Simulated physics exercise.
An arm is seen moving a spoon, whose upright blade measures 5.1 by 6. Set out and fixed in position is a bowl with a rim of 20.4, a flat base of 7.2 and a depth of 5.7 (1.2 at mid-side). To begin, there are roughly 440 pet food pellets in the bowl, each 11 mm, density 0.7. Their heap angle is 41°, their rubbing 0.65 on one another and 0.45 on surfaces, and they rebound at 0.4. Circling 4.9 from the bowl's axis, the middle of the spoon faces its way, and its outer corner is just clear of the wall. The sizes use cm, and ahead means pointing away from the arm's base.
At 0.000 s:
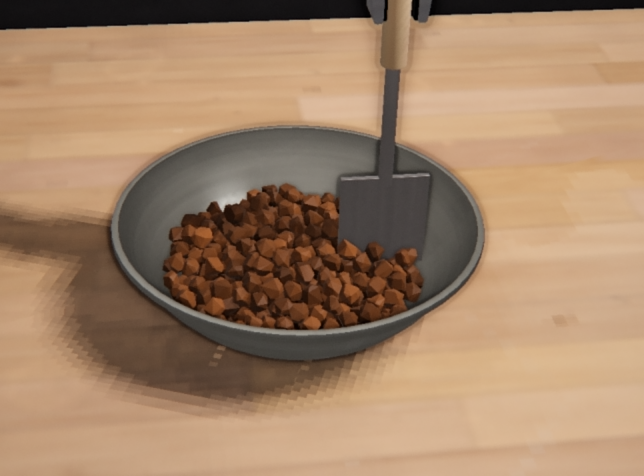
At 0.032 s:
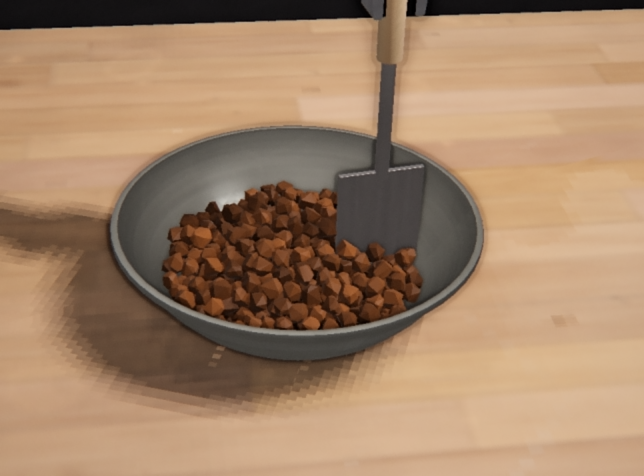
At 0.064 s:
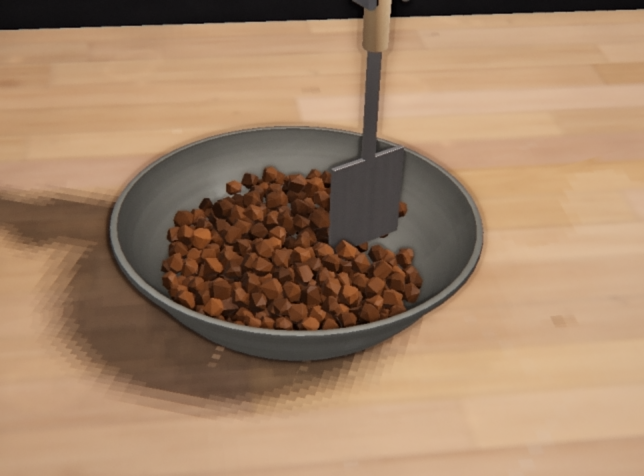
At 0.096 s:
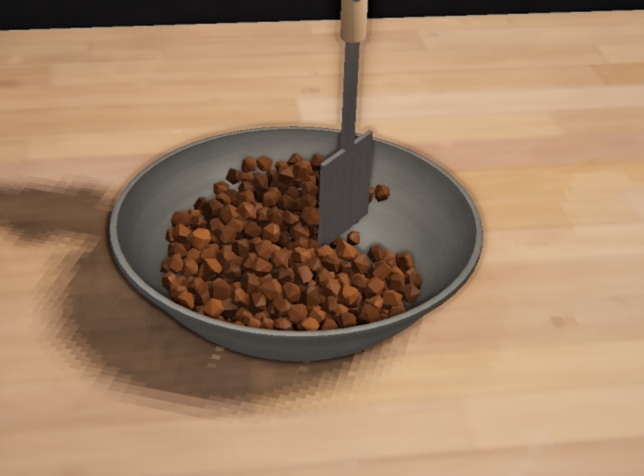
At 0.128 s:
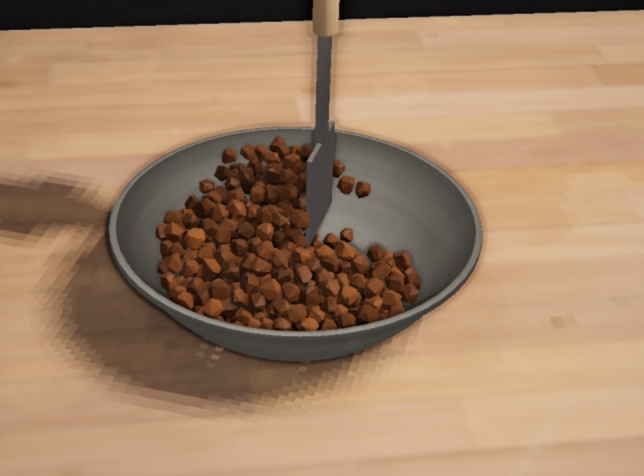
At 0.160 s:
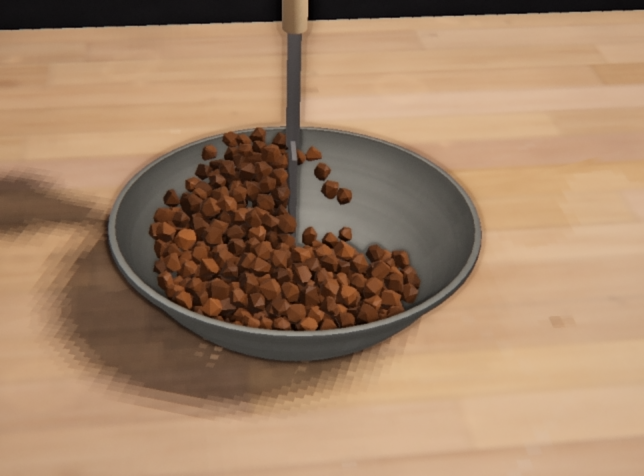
A flat grey spatula sweeps leftward through brown pellets in a grey bowl, turning edge-on.
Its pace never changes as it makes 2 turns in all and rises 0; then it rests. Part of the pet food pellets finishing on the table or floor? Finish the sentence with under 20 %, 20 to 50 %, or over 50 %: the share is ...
The share is 20 to 50 %.
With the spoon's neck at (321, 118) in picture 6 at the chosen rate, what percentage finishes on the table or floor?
I'd put it close to 35 per cent.
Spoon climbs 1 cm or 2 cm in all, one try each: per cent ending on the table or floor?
Estimates: 30 % then 25 %.
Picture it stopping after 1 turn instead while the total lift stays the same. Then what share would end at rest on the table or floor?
Estimate: Near 25 %.
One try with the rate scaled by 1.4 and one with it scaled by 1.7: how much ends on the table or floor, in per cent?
Around 55 percent for the first try and 60 percent for the second.
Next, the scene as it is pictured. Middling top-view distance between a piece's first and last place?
Level distance: About 12 cm.
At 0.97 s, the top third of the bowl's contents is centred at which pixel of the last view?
The centre is roughly (235, 303).
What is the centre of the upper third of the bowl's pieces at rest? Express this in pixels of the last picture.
At about (351, 216).
After 0.57 s, 334° round, highest piece 9 above the table; 362 in the bowl, 70 on the table or floor, 7 in flight or on the tool.
After 0.97 s, 223° round, highest piece 8 above the table; 282 in the bowl, 148 on the table or floor, 9 in flight or on the tool.
After 1.38 s, 0° round, highest piece 6 above the table; 259 in the bowl, 180 on the table or floor.
After 2.08 s, 0° round, highest piece 6 above the table; 259 in the bowl, 180 on the table or floor.
In the end, 259 in the bowl, 180 on the table or floor. That is 41 % on the table or floor.
